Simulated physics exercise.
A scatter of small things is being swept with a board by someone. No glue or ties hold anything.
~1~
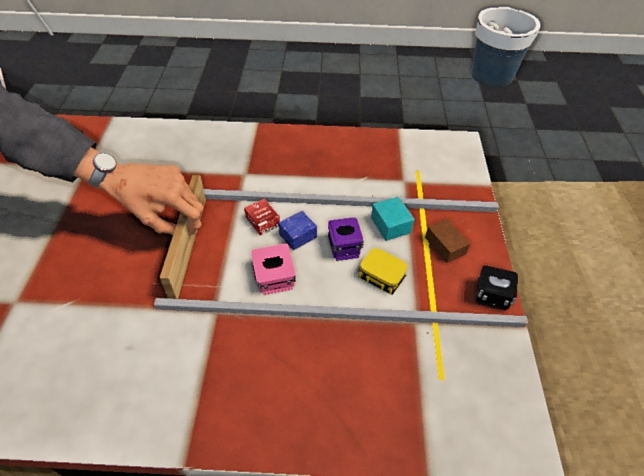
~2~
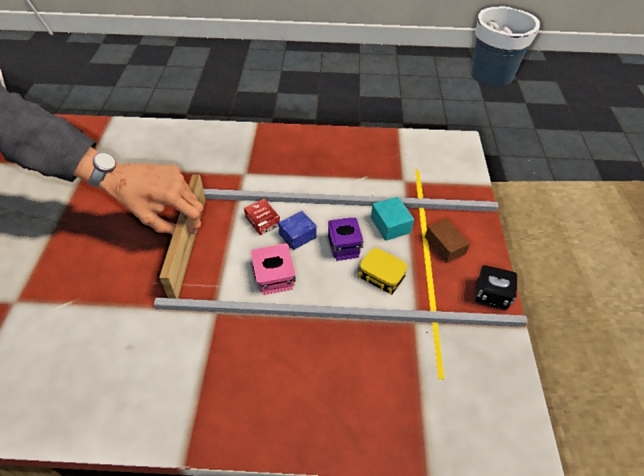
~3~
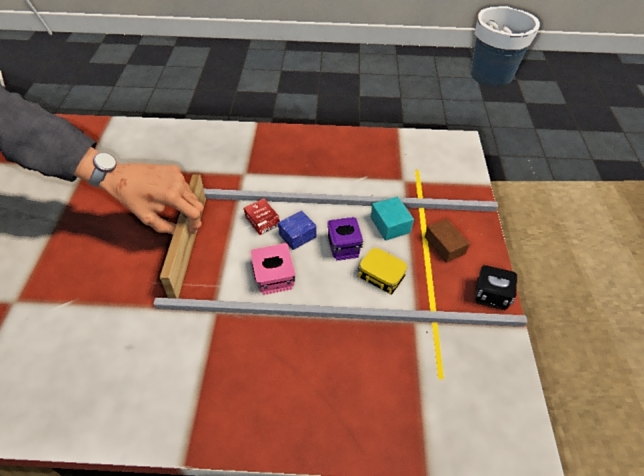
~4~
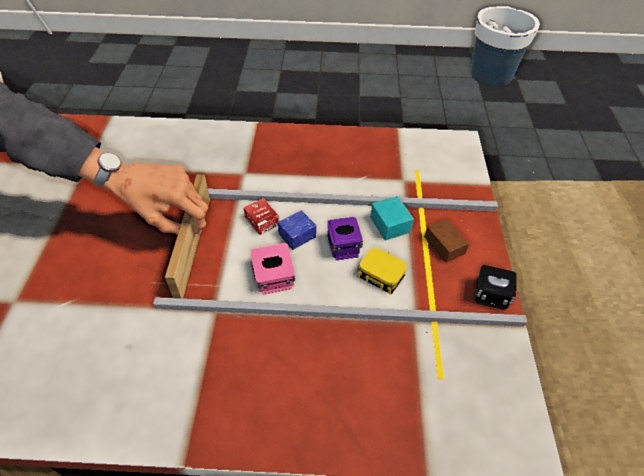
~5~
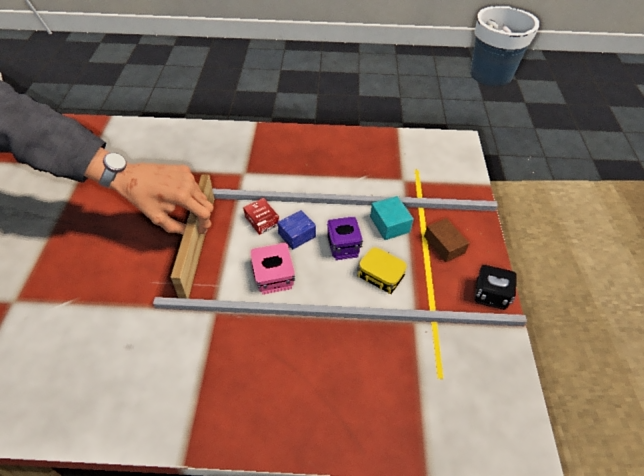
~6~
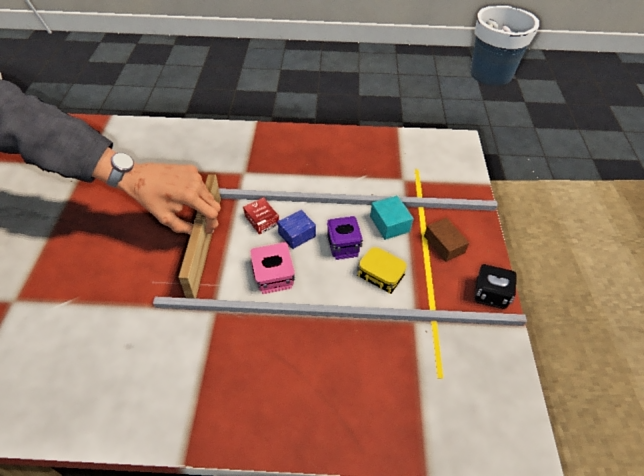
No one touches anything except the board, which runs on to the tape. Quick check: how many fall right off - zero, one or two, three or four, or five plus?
Zero.
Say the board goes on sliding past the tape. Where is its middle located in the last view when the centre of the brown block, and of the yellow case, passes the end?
(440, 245) and (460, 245), roughly.
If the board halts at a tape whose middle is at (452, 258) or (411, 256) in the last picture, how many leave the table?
The first gives 2 and the second gives 0.
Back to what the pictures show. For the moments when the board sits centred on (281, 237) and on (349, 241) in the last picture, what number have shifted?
At the first point the count is 3, at the second it's 6.
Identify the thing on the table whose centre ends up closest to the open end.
That's the black case.
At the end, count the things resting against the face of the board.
It's 3 of them.
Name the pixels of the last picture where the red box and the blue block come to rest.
Near (436, 221) and (442, 244).
Early on, none off yet; black case at rest near (495, 287); brown block at rest near (446, 239); turquoise block at rest near (391, 217).
A while later, none off yet; black case at rest near (495, 287); brown block at rest near (446, 239); turquoise block moving near (397, 217).
Further along, none off yet; black case at rest near (495, 287); brown block travelled a little near (467, 245); turquoise block travelled about its own width near (437, 215).
Finally, the number that fall off is zero.
